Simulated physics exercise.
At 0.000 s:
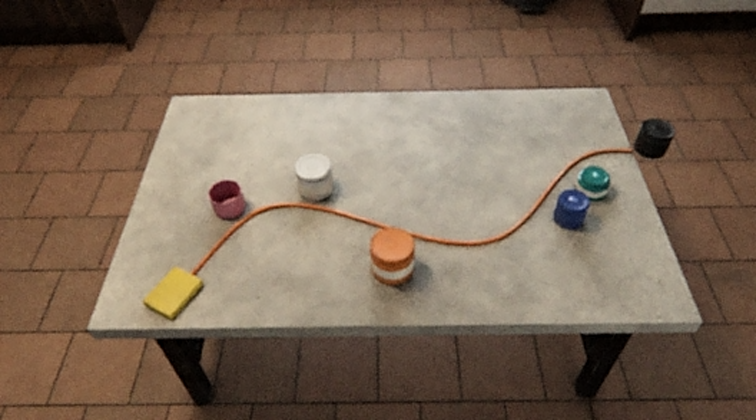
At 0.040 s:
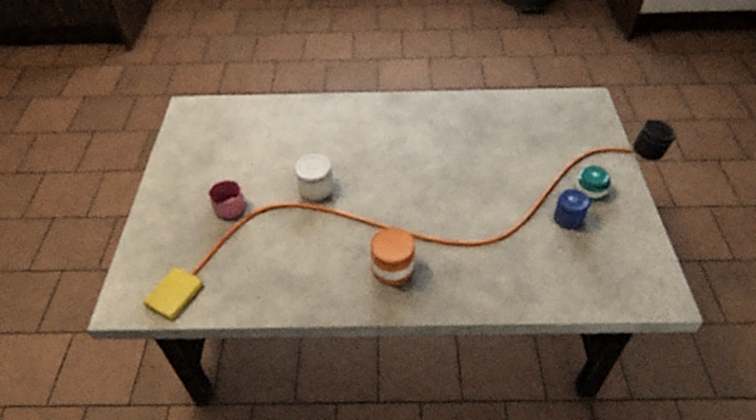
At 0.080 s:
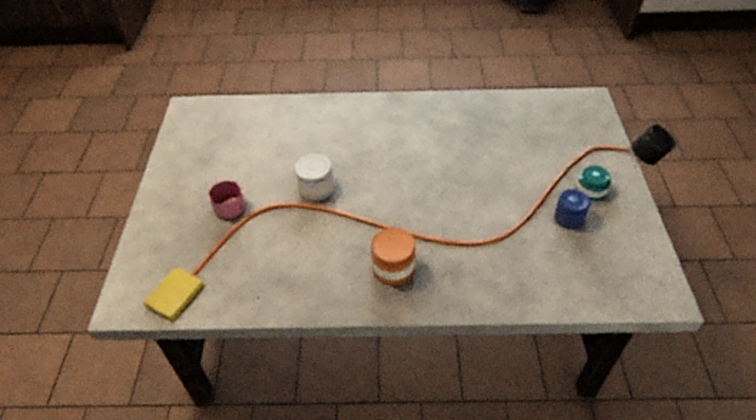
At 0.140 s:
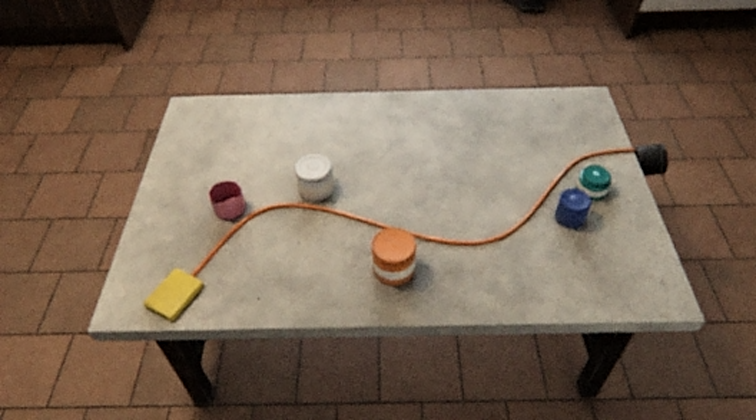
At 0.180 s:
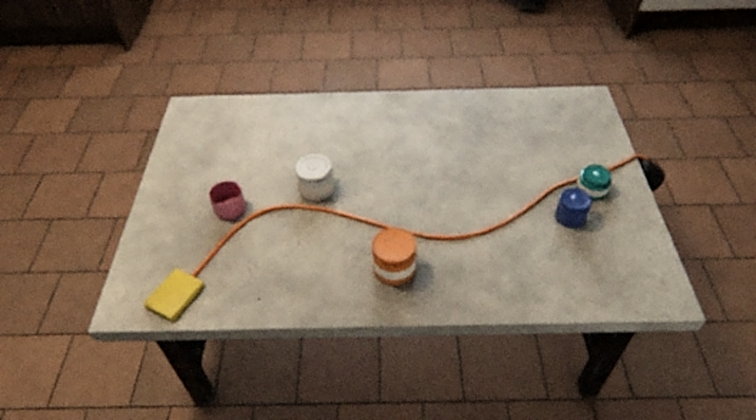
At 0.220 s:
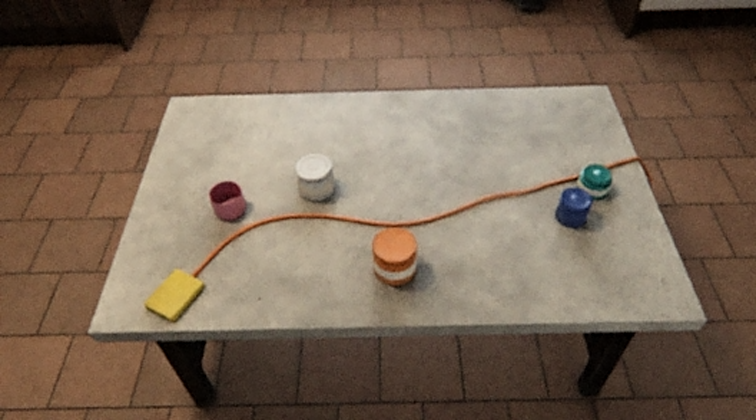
A black cylinder at the table's right edge tilted over the side and dropped out of sight, drawing the orange cable straighter across the tabletop while the yellow block and the little containers stayed put.
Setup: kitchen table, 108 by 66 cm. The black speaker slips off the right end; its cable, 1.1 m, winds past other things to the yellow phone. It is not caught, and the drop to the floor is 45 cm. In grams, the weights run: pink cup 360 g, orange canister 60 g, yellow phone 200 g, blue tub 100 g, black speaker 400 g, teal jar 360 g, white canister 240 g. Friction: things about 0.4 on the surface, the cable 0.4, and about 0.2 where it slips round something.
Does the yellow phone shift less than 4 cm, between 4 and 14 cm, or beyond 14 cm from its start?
It shifts beyond 14 cm.
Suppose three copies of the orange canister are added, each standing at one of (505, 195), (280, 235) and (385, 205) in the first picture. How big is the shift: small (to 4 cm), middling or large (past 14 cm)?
Moderate, big, slight.
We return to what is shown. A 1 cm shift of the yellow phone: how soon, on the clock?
Yellow phone: 0.30 s.
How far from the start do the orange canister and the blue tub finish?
Final places, approx.: Orange canister 2 cm off, blue tub 0 cm off.
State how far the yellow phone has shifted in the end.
For the yellow phone, I'd say close to 35 cm.
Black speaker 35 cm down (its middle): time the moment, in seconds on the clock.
Answer: 0.50 s on the clock.
At 0.5 s, the cable's tail end at (308, 277); yellow phone 21 cm off its start, black speaker over the edge, orange canister 1 cm off its start.
At 0.7 s, the cable's tail end at (371, 260); yellow phone 33 cm off its start, black speaker over the edge, orange canister 1 cm off its start.
At 1.0 s, the cable's tail end at (371, 260); yellow phone 33 cm off its start at (349, 246), black speaker over the edge, orange canister 1 cm off its start at (398, 248).
At 1.2 s, the cable's tail end at (371, 260); yellow phone 33 cm off its start, black speaker over the edge, orange canister 1 cm off its start.
At 2.4 s, the cable's tail end at (371, 260); yellow phone 33 cm off its start at (349, 246), black speaker over the edge, orange canister 1 cm off its start at (398, 248).
